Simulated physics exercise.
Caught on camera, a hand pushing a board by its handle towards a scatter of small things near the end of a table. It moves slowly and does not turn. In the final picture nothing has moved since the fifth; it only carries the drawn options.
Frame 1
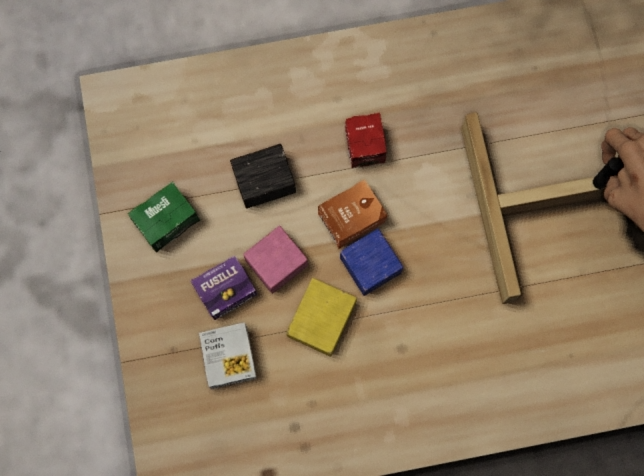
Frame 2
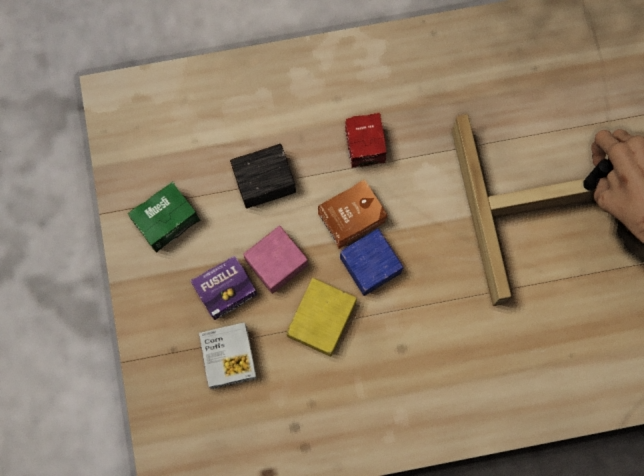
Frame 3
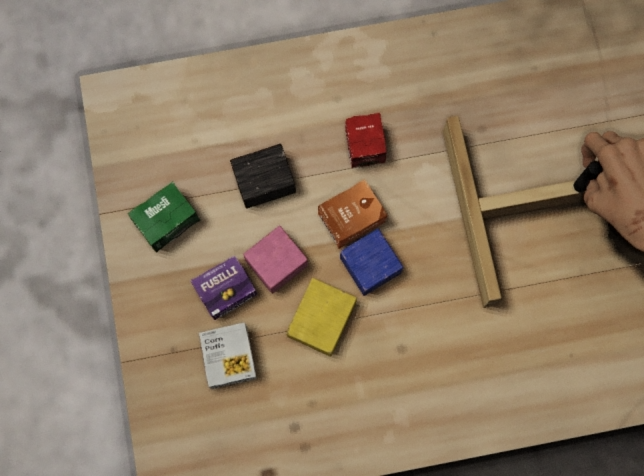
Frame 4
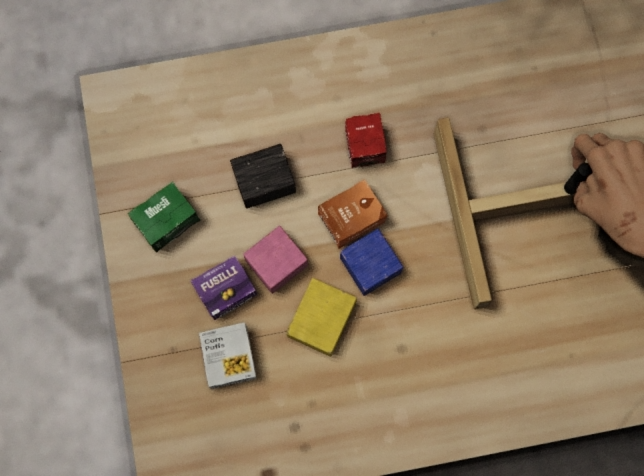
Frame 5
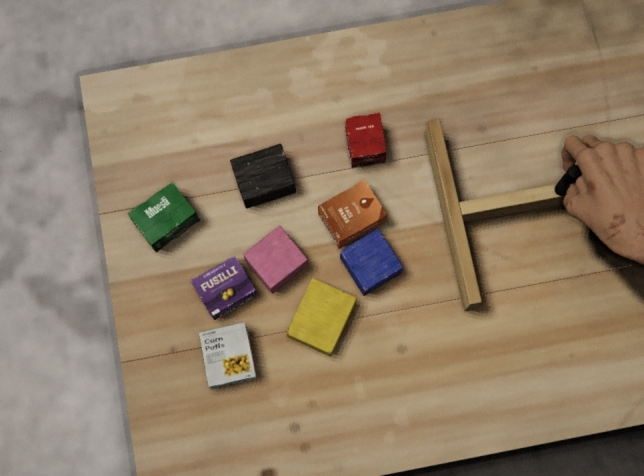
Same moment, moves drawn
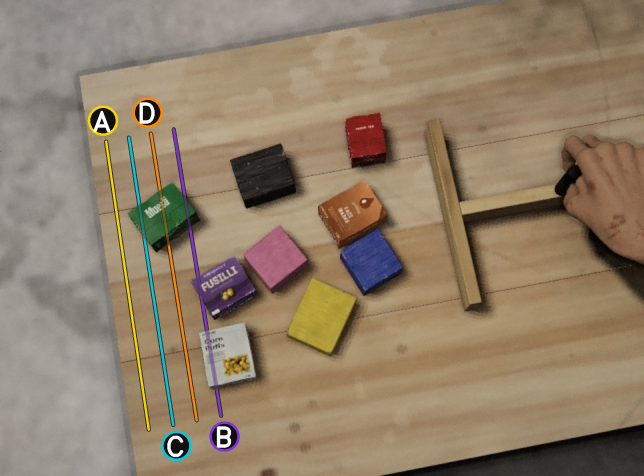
At first, a hand grips the handle of a T-shaped wooden board at the right of a table, with colourful little boxes and blocks scattered to its left. The hand then slowly pushes the board a short way left without turning it, narrowing the gap, while the scattered things stay still.
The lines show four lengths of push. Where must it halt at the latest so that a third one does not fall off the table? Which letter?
It can go as far as B.
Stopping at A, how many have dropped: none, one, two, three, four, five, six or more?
In all, six or more.
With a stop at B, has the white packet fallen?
No.
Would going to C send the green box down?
Yes.
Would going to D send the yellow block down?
No.
On the marked copy, A at (127, 281); B at (197, 268); C at (150, 276); D at (173, 272).
With B. Early on, board (363, 227); red packet (320, 150); orange box (322, 210).
Further on, board (269, 244); purple packet (154, 309); green box (141, 227).
At the end, board (197, 257); green box over the edge; purple packet over the edge; two fallen.
As for the rest, A drops nine; C drops five; D drops five.
